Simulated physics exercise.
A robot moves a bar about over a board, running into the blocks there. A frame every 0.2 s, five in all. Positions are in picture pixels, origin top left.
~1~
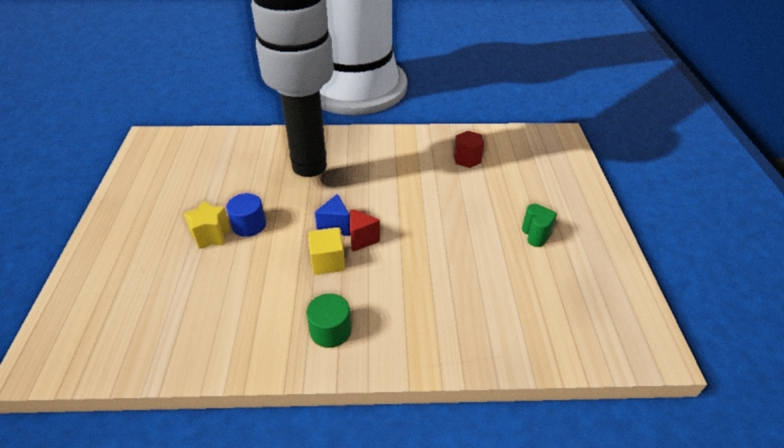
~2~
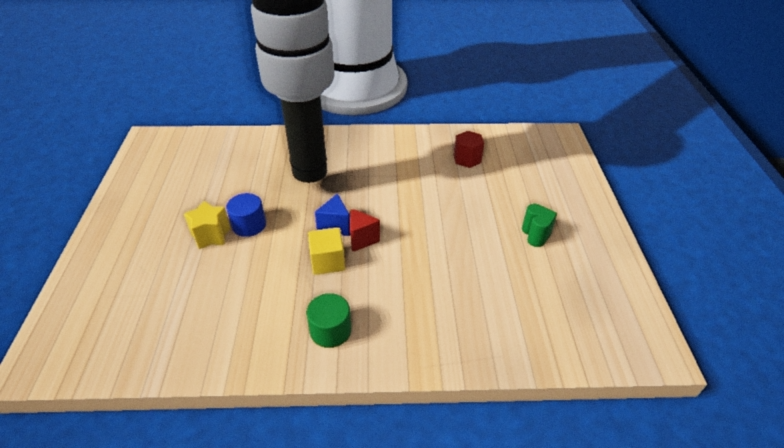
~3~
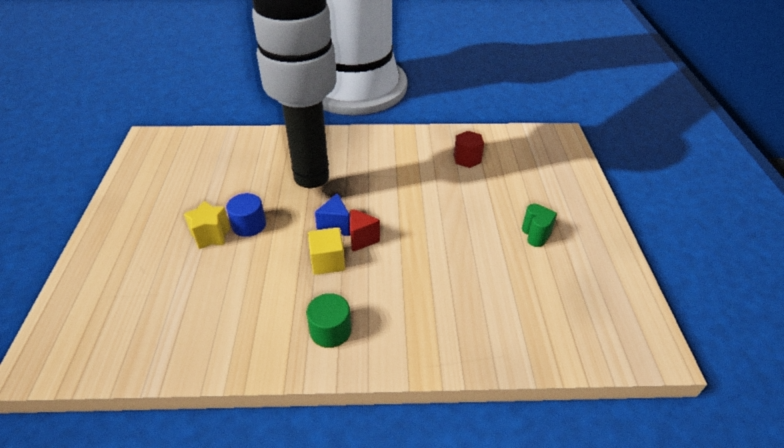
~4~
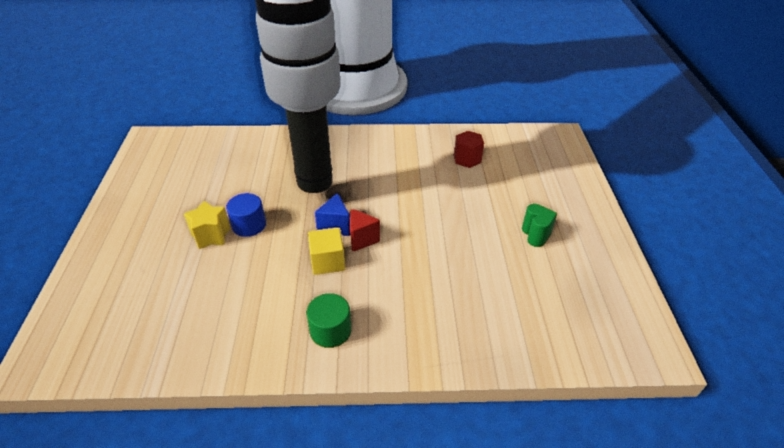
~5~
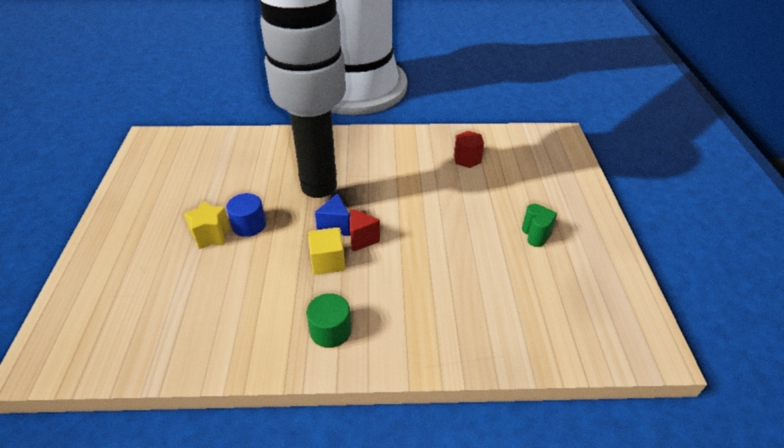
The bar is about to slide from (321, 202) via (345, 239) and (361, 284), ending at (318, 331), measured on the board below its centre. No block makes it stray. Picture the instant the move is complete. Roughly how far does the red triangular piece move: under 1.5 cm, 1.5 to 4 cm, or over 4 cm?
Between 1.5 and 4 cm.
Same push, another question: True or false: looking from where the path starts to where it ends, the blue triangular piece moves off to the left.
True.
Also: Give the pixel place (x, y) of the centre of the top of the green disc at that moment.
At pixel (299, 348).
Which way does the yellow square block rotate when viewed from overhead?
Looking down, it rotates clockwise.
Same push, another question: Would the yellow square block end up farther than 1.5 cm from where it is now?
It seems so.
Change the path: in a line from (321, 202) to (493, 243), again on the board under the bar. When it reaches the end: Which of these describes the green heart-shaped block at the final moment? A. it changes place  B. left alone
Choice B: Left alone.
On the path given first. One third of the way, bar at (345, 225); yellow square block at (325, 250), turned 45° clockwise; blue triangular piece at (354, 239), turned 30° clockwise; red triangular piece at (378, 223).
Two thirds of the way, bar at (360, 271); yellow square block at (321, 260), turned 100° clockwise; blue triangular piece at (372, 289), turned 30° clockwise; red triangular piece at (385, 225), turned 20° anticlockwise.
At the end, bar at (316, 316); yellow square block at (315, 265), turned 140° clockwise; green disc at (299, 348); blue triangular piece at (372, 302); red triangular piece at (385, 225), turned 20° anticlockwise.
